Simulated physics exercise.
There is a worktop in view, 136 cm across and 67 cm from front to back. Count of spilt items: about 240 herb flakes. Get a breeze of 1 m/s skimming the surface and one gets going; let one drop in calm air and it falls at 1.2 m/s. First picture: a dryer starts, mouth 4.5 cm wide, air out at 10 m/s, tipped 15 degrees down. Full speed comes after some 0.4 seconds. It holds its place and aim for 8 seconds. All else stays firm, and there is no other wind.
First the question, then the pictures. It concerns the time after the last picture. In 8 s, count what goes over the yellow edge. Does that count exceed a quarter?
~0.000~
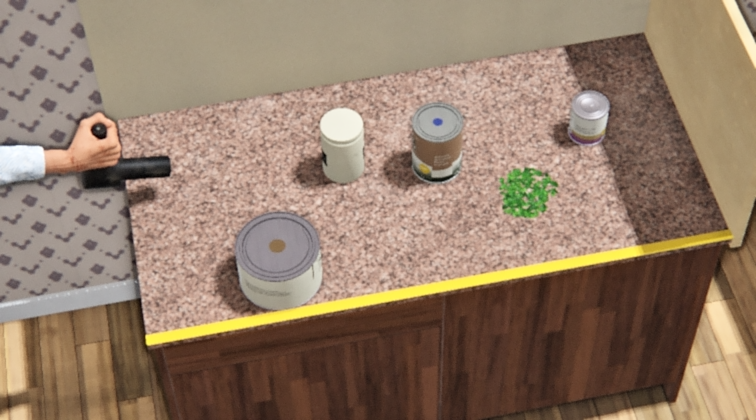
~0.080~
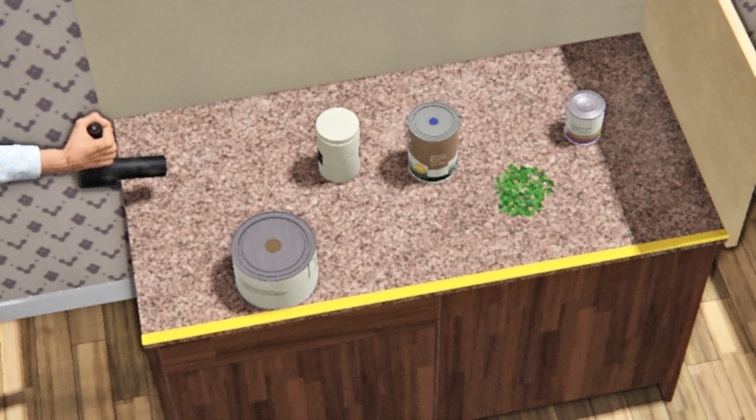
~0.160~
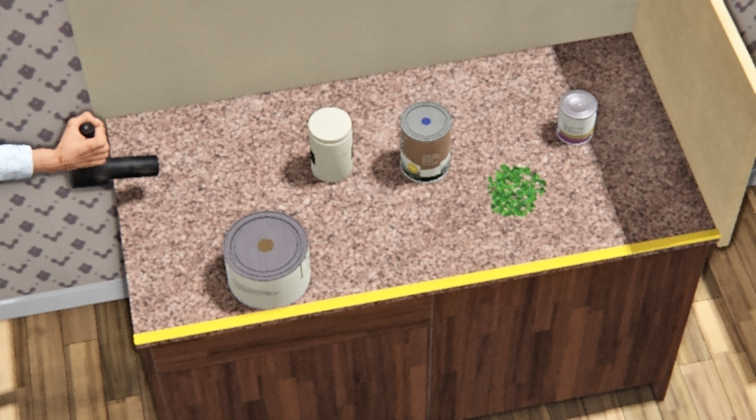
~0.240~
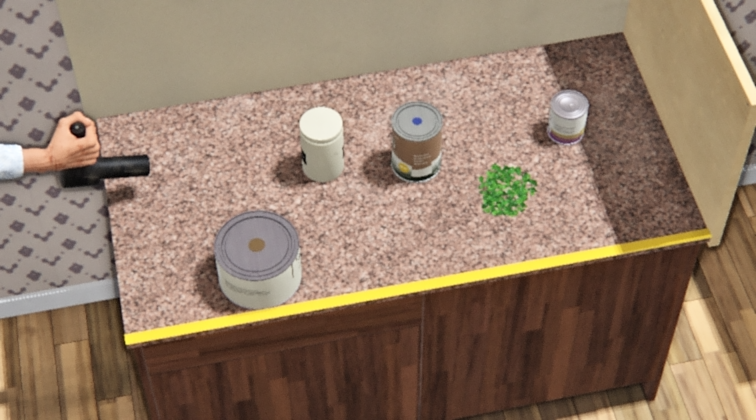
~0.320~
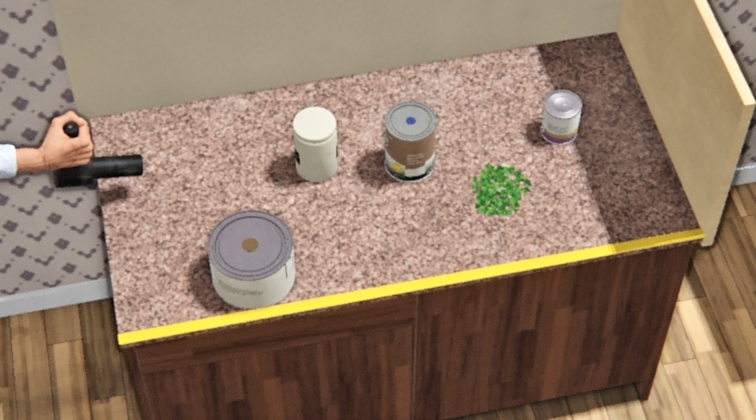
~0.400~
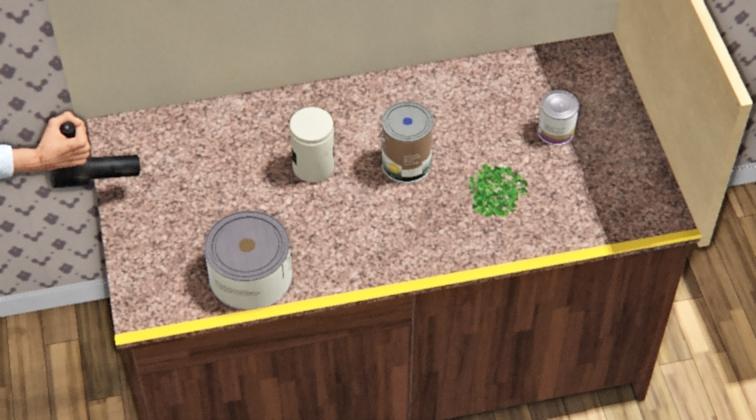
Within one in four.
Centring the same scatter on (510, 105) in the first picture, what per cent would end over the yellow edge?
That comes to some 60 in a hundred.
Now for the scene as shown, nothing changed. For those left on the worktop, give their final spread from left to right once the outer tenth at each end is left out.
About 10 cm.
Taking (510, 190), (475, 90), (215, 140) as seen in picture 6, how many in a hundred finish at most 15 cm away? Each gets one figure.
I would say some 100 %, 0 % and 0 % respectively.
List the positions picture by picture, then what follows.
The middle of the herb flakes is near (526, 195), none has stirred yet and the mouth of the dryer is at (169, 166), in the first picture.
The middle of the herb flakes is near (519, 193), none has stirred yet and the yellow edge is centred on (443, 290), in the second picture.
The middle of the herb flakes is near (511, 193), none has stirred yet, the top of a tin is at (426, 121) and the top of a tin is at (579, 104), in the third picture.
The middle of the herb flakes is near (502, 193) and none has stirred yet, in the fourth picture.
The middle of the herb flakes is near (496, 192) and none has stirred yet, in the fifth picture.
The middle of the herb flakes is near (493, 193) and none has stirred yet, in the sixth picture.
After 1.6 s, 0 % are over the yellow edge; the middle of those still in play is near (493, 193); 100 % have settled or left.
After 2.6 s, 0 % are over the yellow edge; the middle of those still in play is near (493, 193); 100 % have settled or left.
After 4.4 s, 0 % are over the yellow edge; the middle of those still in play is near (493, 193); 100 % have settled or left.
After 8.0 s, at the end, 0 % are over the yellow edge; the middle of those still in play is near (493, 193).
